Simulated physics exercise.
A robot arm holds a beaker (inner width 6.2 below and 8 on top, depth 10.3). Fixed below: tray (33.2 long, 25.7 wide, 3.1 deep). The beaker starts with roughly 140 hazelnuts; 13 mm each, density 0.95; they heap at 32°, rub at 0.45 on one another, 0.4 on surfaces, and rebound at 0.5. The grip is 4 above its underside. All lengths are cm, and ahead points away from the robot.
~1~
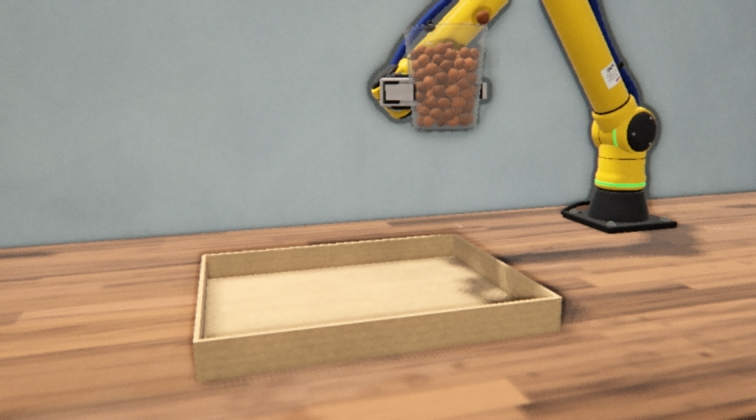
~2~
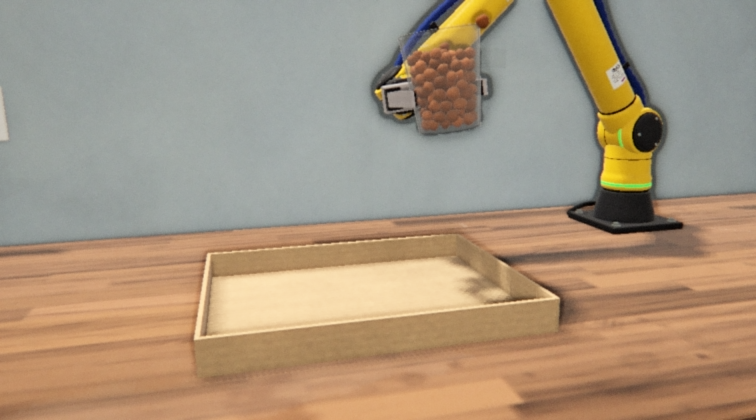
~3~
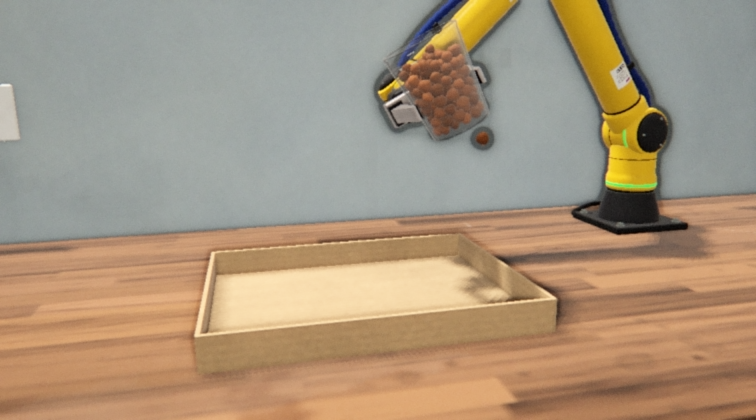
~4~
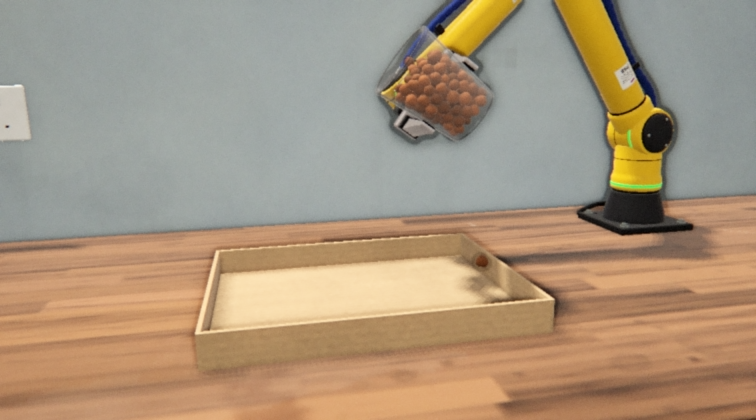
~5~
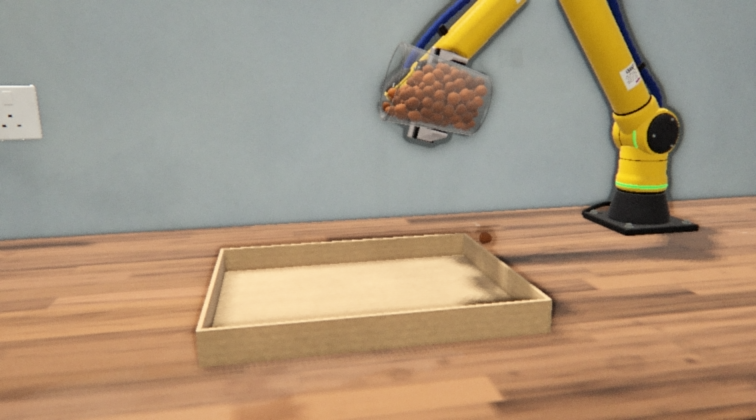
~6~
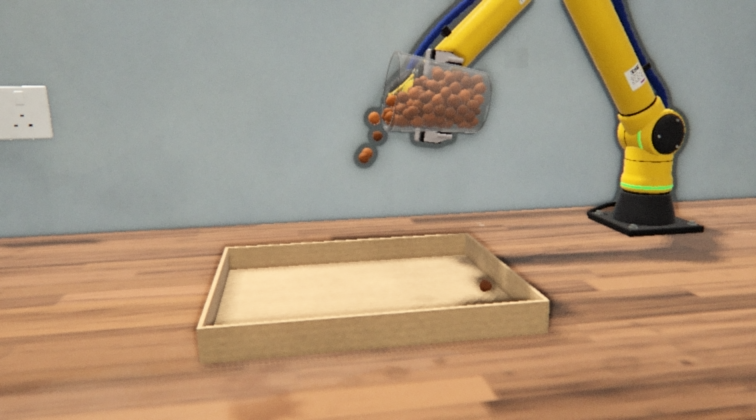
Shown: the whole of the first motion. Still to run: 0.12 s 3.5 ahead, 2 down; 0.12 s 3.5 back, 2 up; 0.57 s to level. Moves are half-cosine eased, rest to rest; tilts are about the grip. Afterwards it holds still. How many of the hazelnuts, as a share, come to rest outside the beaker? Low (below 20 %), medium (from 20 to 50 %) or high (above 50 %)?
A medium share, from 20 to 50 %, ends outside the beaker.
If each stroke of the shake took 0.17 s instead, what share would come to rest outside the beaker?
It would be near 30 per cent.
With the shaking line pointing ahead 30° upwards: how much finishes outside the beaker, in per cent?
About 65 per cent.
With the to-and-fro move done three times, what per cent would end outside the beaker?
It would be near 65 per cent.
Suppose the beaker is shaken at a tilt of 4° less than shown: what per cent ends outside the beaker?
About 30 per cent.
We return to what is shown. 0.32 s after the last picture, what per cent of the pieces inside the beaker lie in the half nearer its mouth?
About 50 per cent.
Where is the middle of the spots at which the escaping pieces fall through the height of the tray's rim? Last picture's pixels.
Near (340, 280).
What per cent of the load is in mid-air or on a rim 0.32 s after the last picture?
Some 22 per cent.
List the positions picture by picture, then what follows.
Beaker middle at (445, 81), level; upper third of the load around (445, 60), from x 415 to 485, top at y 20; 140 in the beaker, in the first frame.
Beaker middle at (444, 82), tilted 8° forward; upper third of the load around (444, 63), from x 410 to 485, top at y 20; 139 in the beaker, 1 in flight or on a rim, in the second frame.
Beaker middle at (441, 85), tilted 28° forward; upper third of the load around (440, 68), from x 405 to 485, top at y 50; 139 in the beaker, 1 in flight or on a rim, in the third frame.
Beaker middle at (438, 90), tilted 54° forward; upper third of the load around (434, 74), from x 400 to 480, top at y 55; 139 in the beaker, 1 in the tray, in the fourth frame.
Beaker middle at (437, 94), tilted 74° forward; upper third of the load around (440, 83), from x 385 to 485, top at y 70; 139 in the beaker, 1 in flight or on a rim, in the fifth frame.
Beaker middle at (437, 97), tilted 82° forward; upper third of the load around (444, 87), from x 365 to 485, top at y 75; 136 in the beaker, 1 in the tray, 3 in flight or on a rim, in the sixth frame.
Then, 0.32 s later, tilted 78° forward, highest piece 24 above the table; 88 in the beaker, 21 in the tray, 31 in flight or on a rim.
Then, 0.65 s later, tilted 15° forward, highest piece 28 above the table; 83 in the beaker, 56 in the tray, 1 on the table or floor.
Then, 1.01 s later, level, highest piece 27 above the table; 83 in the beaker, 56 in the tray, 1 on the table or floor.
Then, 2.06 s later, level, highest piece 27 above the table; 83 in the beaker, 56 in the tray, 1 on the table or floor.
At rest, 83 in the beaker, 56 in the tray, 1 on the table or floor. That is 41 % outside the beaker.
